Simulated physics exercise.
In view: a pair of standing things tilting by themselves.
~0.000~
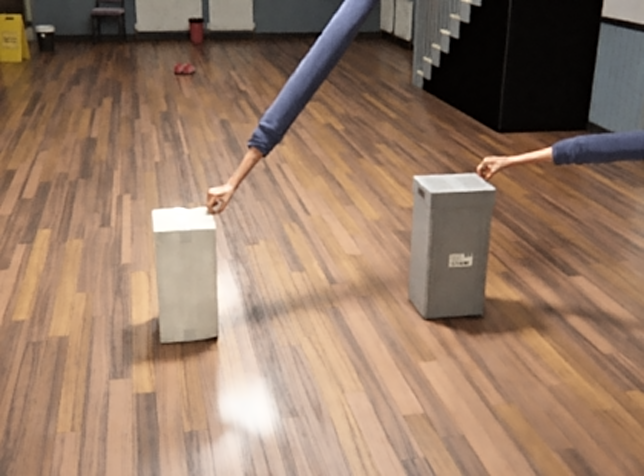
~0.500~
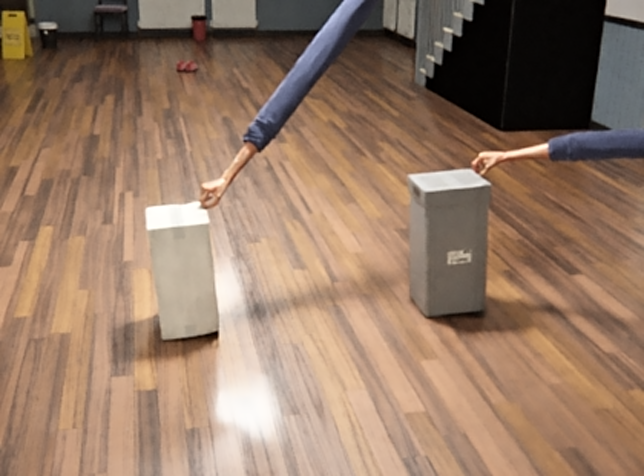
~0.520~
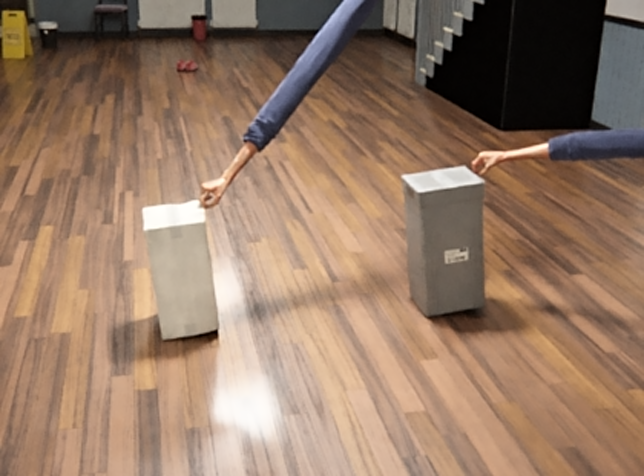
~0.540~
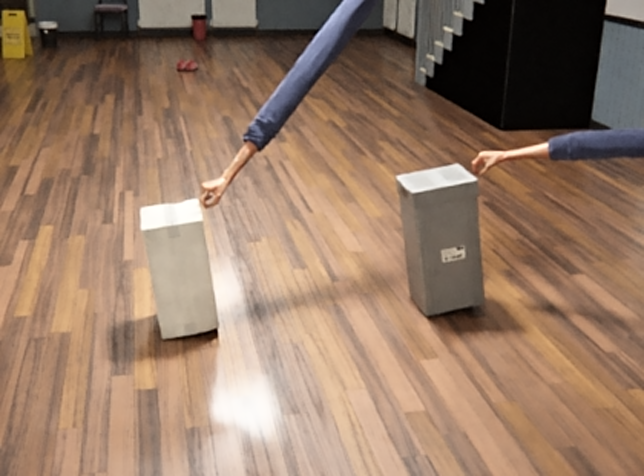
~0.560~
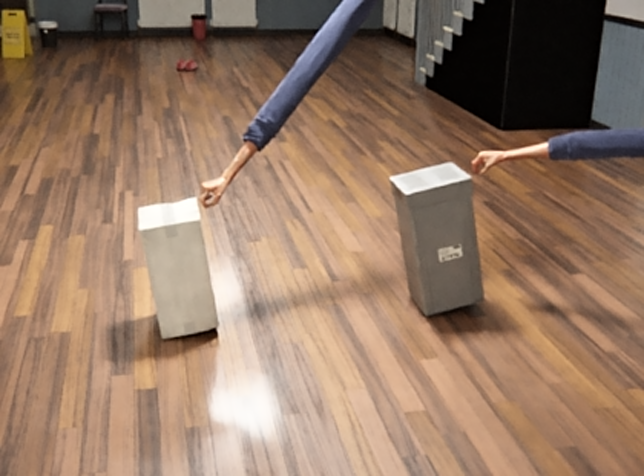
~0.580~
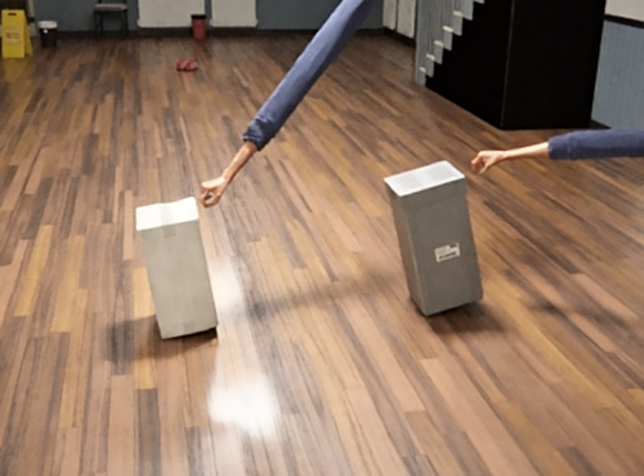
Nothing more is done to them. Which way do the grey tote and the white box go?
The grey tote goes down on its side; the white box returns to its base.
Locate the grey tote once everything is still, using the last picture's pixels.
Around (356, 281).
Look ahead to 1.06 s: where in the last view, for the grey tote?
At about (358, 273).
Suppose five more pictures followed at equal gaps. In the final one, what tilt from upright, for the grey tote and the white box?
Then 25° and 10°.
Around 0.82 s, grey tote 40° off upright near (403, 242); white box 5° off upright near (182, 269).
Around 1.06 s, grey tote on its side near (358, 273); white box 4° off upright near (191, 269).
Finally (3.5 s), the grey tote topples, near (356, 281); the white box settles on its feet, near (187, 271).
